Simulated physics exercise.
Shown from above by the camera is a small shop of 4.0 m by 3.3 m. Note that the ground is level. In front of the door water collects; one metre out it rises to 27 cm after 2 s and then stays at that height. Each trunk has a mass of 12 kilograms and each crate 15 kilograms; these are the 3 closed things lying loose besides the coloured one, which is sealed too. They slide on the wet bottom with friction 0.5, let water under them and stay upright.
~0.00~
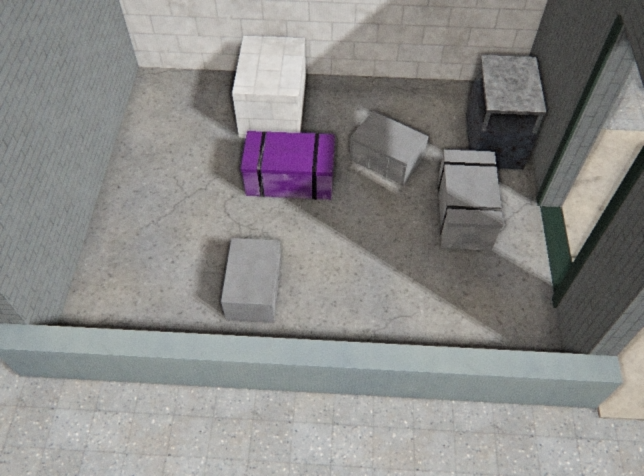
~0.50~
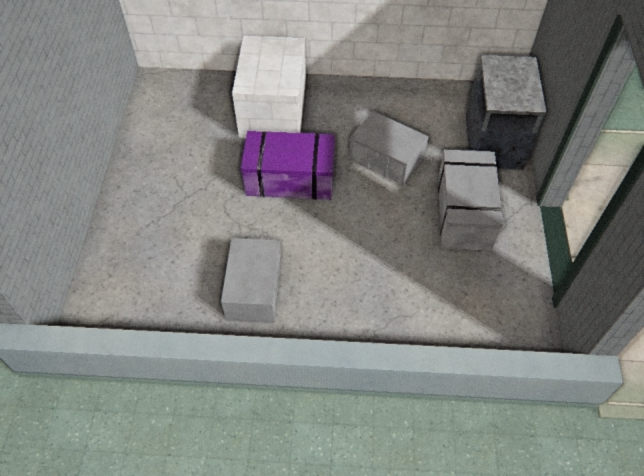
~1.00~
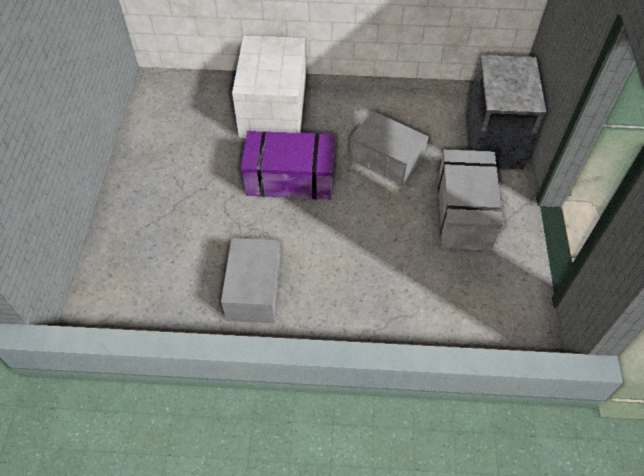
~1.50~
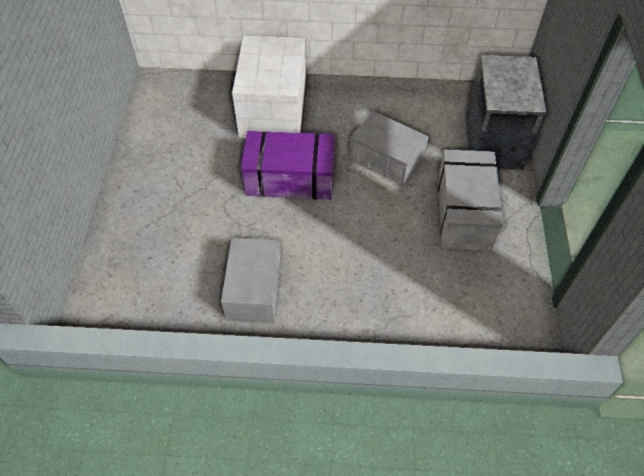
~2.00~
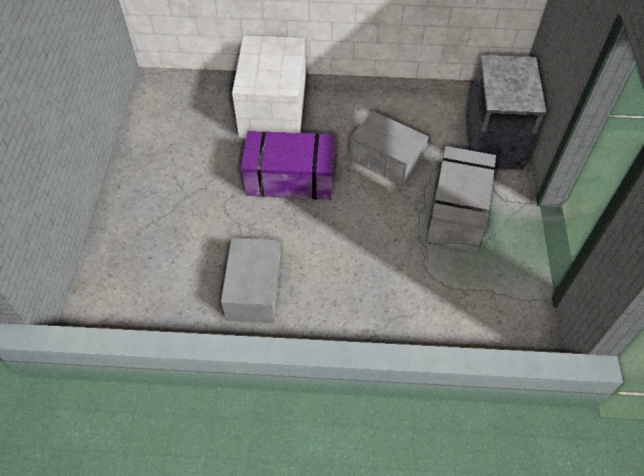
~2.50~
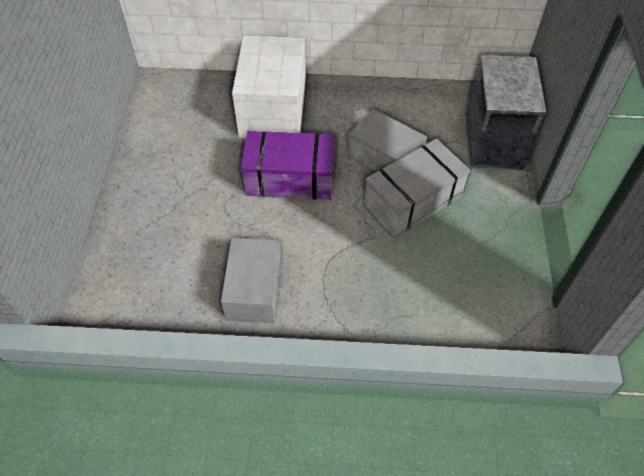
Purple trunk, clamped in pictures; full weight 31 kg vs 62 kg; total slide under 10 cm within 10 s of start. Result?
Only the larger figure is plenty.
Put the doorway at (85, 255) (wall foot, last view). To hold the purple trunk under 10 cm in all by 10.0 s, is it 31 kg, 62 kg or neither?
There just the heavier succeeds.
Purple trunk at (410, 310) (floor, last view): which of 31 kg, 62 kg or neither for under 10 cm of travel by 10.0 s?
Outcome - success with heavier only.
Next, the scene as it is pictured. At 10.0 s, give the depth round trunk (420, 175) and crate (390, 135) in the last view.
About 18 and 9 cm.
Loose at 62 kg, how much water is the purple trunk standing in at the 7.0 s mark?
Something like 8 centimetres.
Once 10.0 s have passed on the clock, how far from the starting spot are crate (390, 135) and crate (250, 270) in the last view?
In that order: 20 cm, 200 cm.
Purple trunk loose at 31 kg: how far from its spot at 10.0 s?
Close to 100 centimetres.
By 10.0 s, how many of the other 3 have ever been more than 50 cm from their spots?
The total is 3.
After 3.5 s the purple trunk would be 3 cm from its start with 31 kg and 0 cm from its start with 62 kg; 4 cm of water round it then.
After 4.5 s the purple trunk would be 6 cm from its start with 31 kg and 0 cm from its start with 62 kg; 3 cm of water round it then.
After 7.0 s the purple trunk would be 21 cm from its start with 31 kg and 0 cm from its start with 62 kg; 8 cm of water round it then.
After 10.0 s the purple trunk would be 108 cm from its start with 31 kg and 0 cm from its start with 62 kg; 16 cm of water round it then.
